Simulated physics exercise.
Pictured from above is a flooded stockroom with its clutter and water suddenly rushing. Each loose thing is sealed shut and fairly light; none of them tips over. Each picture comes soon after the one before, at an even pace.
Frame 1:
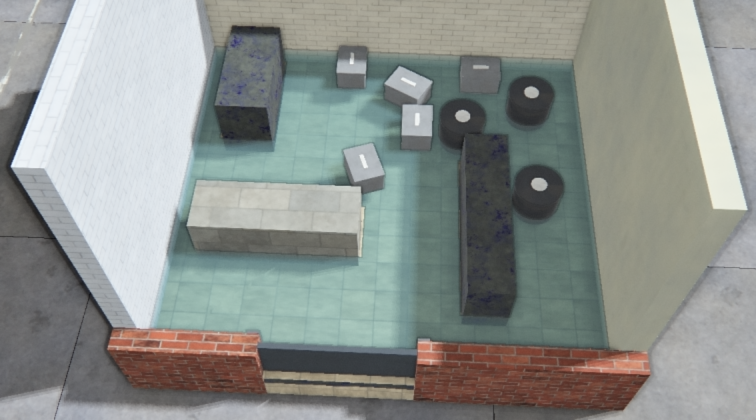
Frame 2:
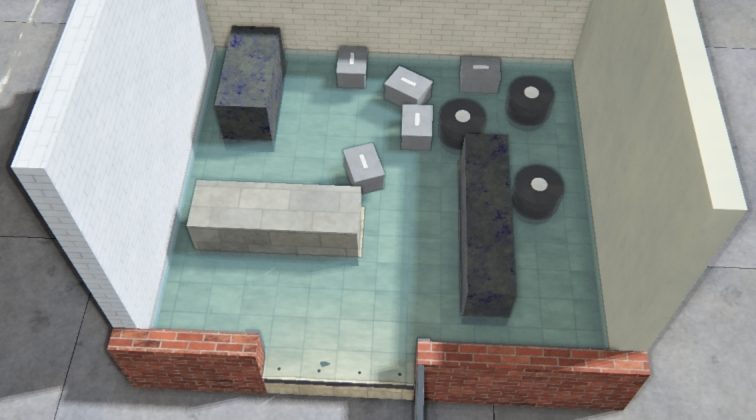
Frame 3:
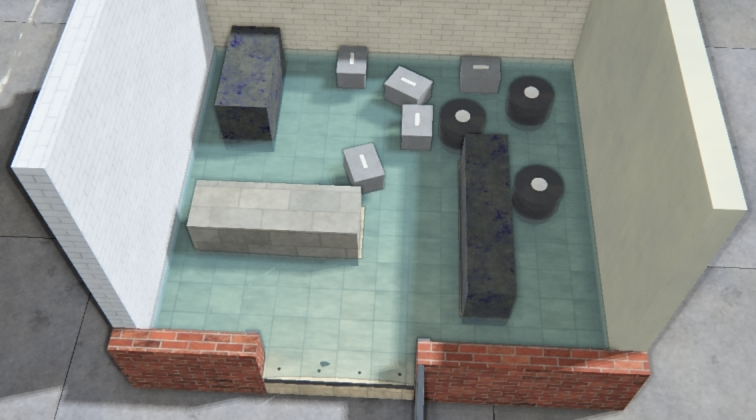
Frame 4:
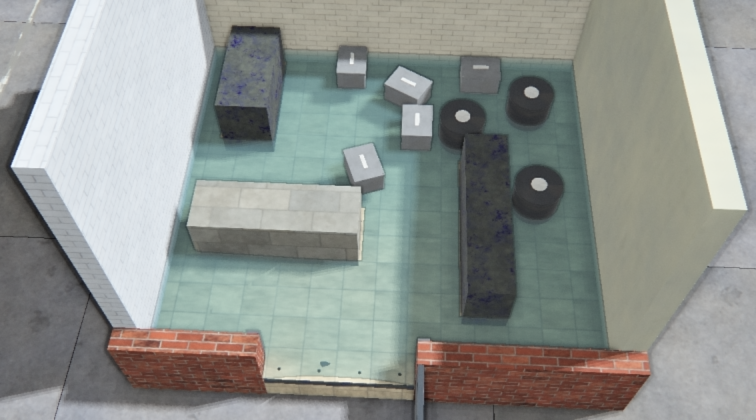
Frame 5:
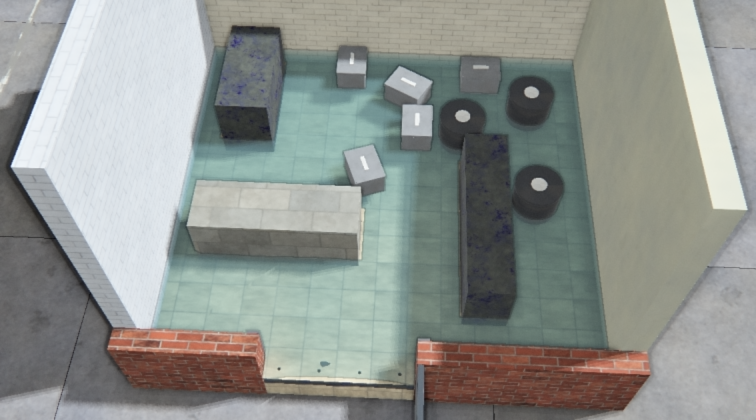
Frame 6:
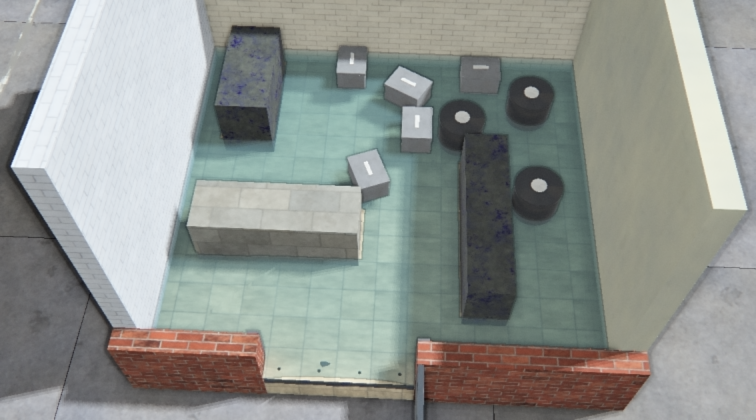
Flooded stockroom from above, the front gate swinging open, then one grey box shifting slightly while the other clutter stays put.
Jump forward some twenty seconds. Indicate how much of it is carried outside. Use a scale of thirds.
On that scale, between one and two thirds.
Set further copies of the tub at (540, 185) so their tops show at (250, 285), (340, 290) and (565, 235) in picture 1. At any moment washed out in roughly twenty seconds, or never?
Taking them in turn: Flushed away, flushed away and held back.
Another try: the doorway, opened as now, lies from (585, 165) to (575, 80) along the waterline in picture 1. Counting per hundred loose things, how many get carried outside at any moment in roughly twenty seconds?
Result: Close to 100 %.
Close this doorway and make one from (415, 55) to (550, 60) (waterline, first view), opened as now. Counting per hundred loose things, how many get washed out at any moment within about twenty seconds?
Result: Roughly 100 per cent.
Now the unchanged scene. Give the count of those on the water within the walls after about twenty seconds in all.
It comes to 2.
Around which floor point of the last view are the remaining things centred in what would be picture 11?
(438, 162).
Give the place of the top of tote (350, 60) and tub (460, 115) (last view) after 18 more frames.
I'd say close to (342, 89) and close to (378, 312).
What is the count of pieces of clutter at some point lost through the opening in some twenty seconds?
My count comes to 4.
A moment on, 0 of 8 are out; 8 afloat.
Next, 2 of 8 are out; 5 afloat.
Later, 4 of 8 are out; 2 afloat.
In the end, 4 of 8 are out; 2 afloat.
